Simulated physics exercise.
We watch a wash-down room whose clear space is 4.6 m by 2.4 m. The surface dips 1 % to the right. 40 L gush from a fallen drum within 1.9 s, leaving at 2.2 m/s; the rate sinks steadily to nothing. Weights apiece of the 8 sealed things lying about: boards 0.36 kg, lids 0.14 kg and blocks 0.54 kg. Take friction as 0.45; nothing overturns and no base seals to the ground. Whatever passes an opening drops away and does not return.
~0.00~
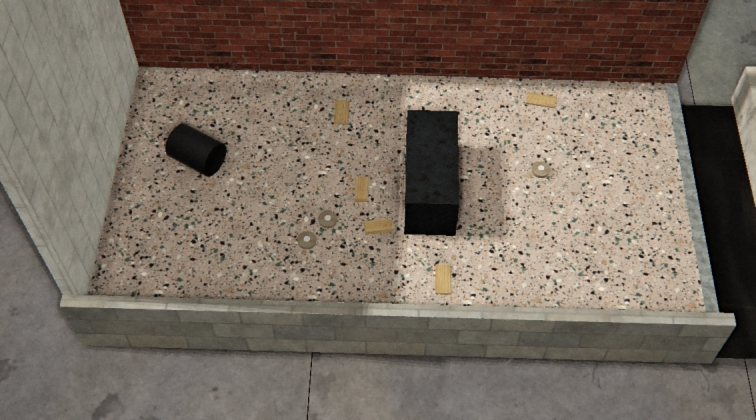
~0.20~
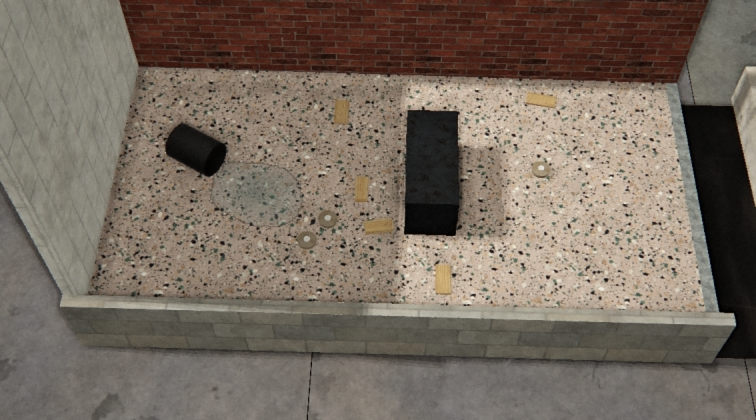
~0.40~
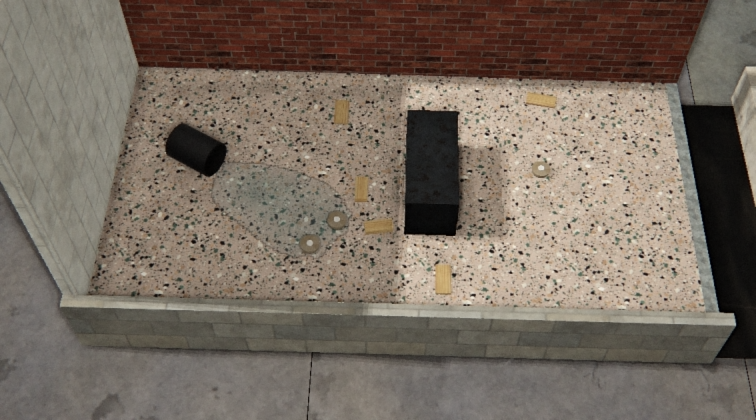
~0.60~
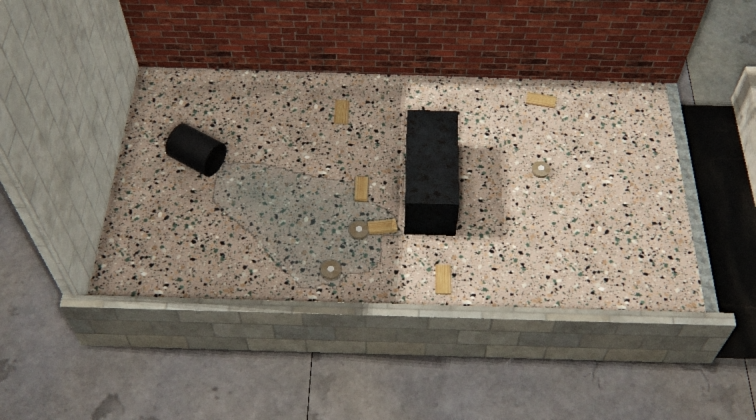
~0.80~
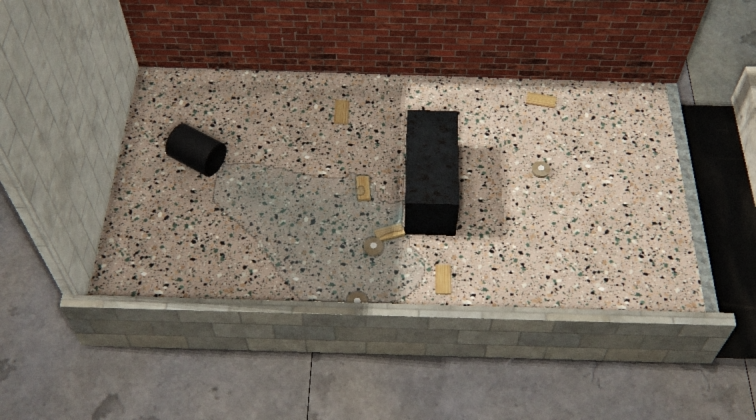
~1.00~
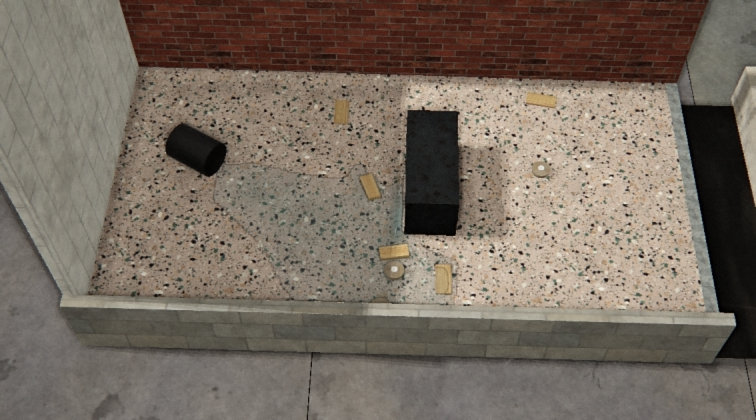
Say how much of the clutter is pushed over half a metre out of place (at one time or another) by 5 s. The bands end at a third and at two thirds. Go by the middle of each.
It is between one and two thirds.
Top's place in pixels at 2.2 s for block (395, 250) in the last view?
Around (544, 273).
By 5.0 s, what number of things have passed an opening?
I count 2.
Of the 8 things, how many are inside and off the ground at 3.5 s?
At that moment 0.
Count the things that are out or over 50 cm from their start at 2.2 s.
I count 4.
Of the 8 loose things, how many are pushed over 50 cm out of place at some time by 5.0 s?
4 of them.
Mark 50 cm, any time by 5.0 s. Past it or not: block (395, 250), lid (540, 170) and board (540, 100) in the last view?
In turn: More, under, under.
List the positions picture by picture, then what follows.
A lid at (307, 239), on the bottom; a lid at (328, 218) rests on the ground; 0.0 m2 under water; 0 of 8 have shifted, in the first picture.
A lid at (307, 239) rests on the ground; a lid at (328, 218), on the bottom; 0.3 m2 under water; 0 of 8 have shifted, in the second picture.
A lid at (310, 243), on the bottom, 4 cm from its start; a lid at (337, 220), on the bottom, 7 cm from its start; water covers 0.6 m2; 1 of 8 have shifted, in the third picture.
A lid at (331, 269) rests on the ground, 33 cm from its start; a lid at (359, 229), afloat, 27 cm from its start; 0.9 m2 under water; 2 of 8 have shifted, in the fourth picture.
A lid at (357, 301), on the bottom, 67 cm from its start; a lid at (373, 246), afloat, 44 cm from its start; water covers 1.3 m2; 3 of 8 have shifted, in the fifth picture.
A lid at (380, 307), afloat, 82 cm from its start; a lid at (394, 270) floats, 70 cm from its start; water covers 1.6 m2; 4 of 8 have shifted, in the sixth picture.
After 1.4 s 3 of 8 are over 50 cm from their spots; 3 afloat.
After 2.2 s 4 of 8 are over 50 cm from their spots; 4 afloat.
After 3.5 s 4 of 8 are over 50 cm from their spots; 0 afloat.
After 5.0 s 4 of 8 are over 50 cm from their spots, and 4 have been at some point; 0 afloat.
